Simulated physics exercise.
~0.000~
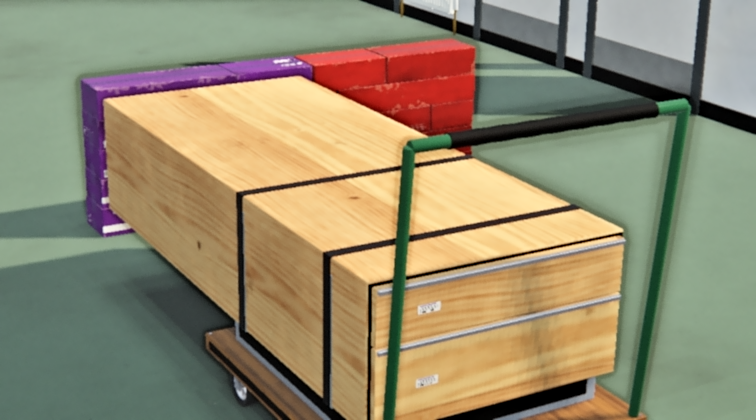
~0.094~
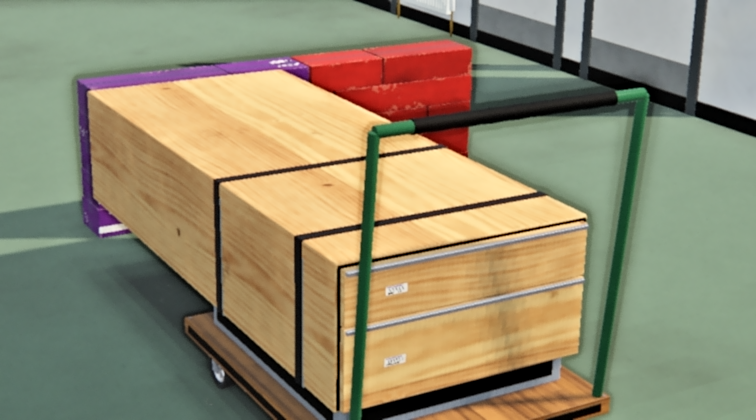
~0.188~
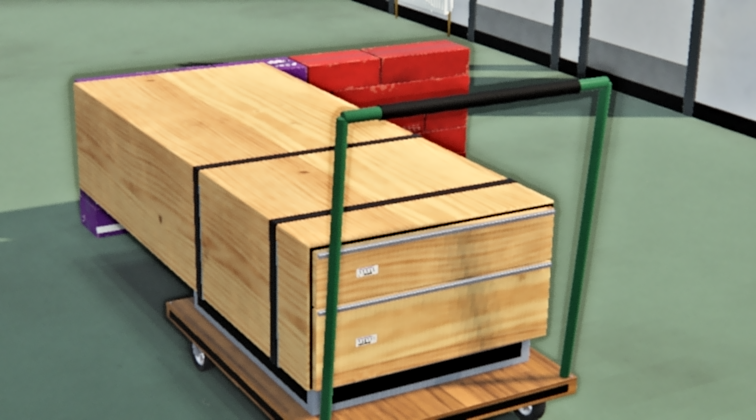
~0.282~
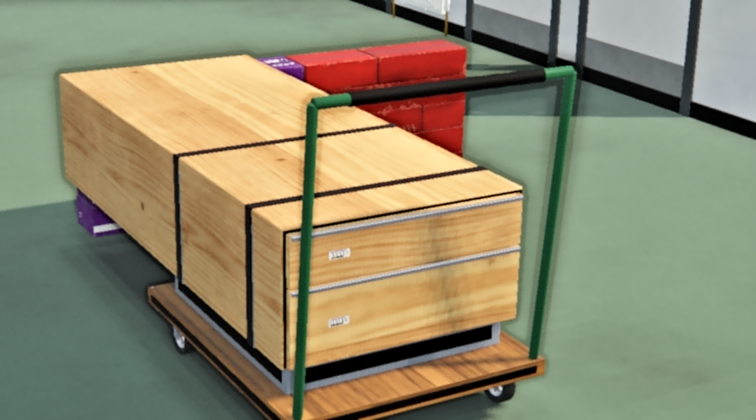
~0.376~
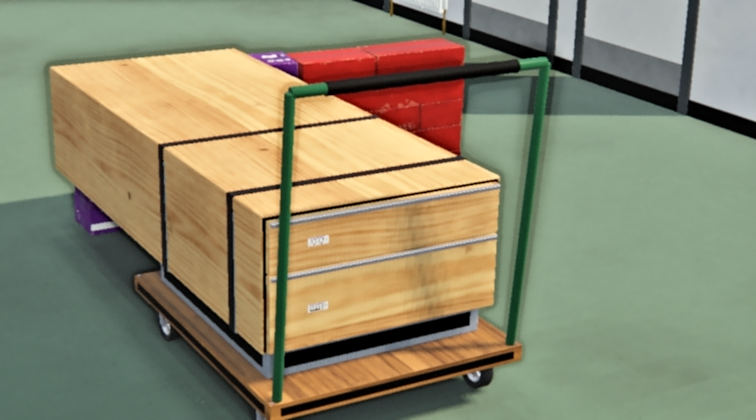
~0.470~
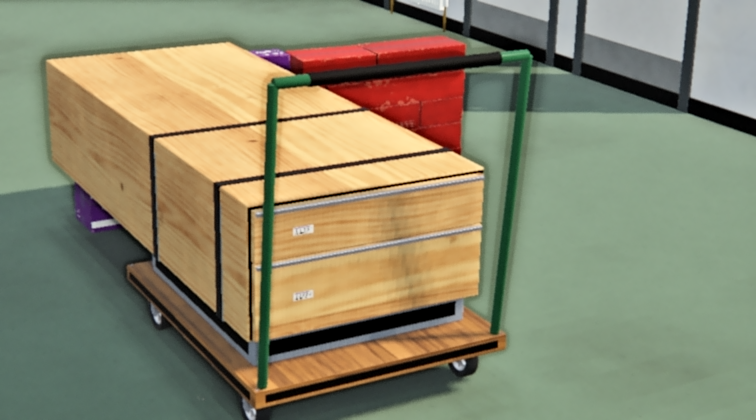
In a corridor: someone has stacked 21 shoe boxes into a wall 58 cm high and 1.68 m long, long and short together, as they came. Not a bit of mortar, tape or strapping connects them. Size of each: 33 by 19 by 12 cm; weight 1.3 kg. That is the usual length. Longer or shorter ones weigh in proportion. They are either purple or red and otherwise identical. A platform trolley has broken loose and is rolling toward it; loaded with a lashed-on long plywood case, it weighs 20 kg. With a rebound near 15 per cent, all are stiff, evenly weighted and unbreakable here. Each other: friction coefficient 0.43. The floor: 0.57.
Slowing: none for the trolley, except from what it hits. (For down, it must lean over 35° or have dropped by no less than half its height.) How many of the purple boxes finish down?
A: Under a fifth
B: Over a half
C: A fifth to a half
Over a half.
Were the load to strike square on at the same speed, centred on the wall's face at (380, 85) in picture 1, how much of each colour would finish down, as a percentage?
Result - purple: 30 %; red: 60 %.
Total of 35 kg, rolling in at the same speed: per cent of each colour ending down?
Result: Purple 60, red 0 %.
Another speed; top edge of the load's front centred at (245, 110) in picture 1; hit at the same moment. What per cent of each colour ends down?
You'd end up with purple at 60 per cent down and red at 0 per cent.
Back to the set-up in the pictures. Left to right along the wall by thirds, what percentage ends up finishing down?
Per cent by third - left: 70; middle: 20; right: 0.
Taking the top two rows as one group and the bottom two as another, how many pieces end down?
That's 4 up top and 0 at the bottom.
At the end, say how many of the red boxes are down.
Colour red - count down 0.
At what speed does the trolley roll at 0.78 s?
Speed: Close to 0.5 m/s.
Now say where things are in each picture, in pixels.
In the first frame (each place is the centre of the face we see best), load (111, 137) 43 cm short of the wall; top purple box (159, 77); top red box (351, 75); all as stacked.
The second frame shows load (94, 128) 30 cm short of the wall; top purple box (155, 77).
The third frame shows load (80, 119) 17 cm short of the wall; top purple box (153, 77).
The fourth frame shows load (66, 110) 41 mm short of the wall.
The fifth frame shows load (56, 102) 53 mm into the wall's line; 6 have shifted.
The sixth frame shows load (52, 94) 12 cm into the wall's line; top red box (340, 72); 6 have shifted.
By 0.53 s, load 16 cm past the wall's line, still rolling; none of the 10 purple boxes down (0 of 21 in all colours); top purple box tilted 12°.
By 0.64 s, load 22 cm past the wall's line, still rolling; 6 of the 10 purple boxes down (6 of 21 in all colours); top purple box tilted 36°, 10 cm lower.
By 0.78 s, load 29 cm past the wall's line, still rolling; 6 of the 10 purple boxes down (6 of 21 in all colours); top purple box tilted 73°, 36 cm lower.
By 1.04 s, load 41 cm past the wall's line, still rolling; 6 of the 10 purple boxes down (6 of 21 in all colours); top purple box upside down.
When it is over (1.6 s), load 63 cm past the wall's line, still rolling; 6 of the 10 purple boxes down (6 of 21 in all colours); top purple box upside down; top red box unmoved. That is 60 per cent. In pixels of the last frame, middles, top purple box near (97, 150), top red box near (330, 66).
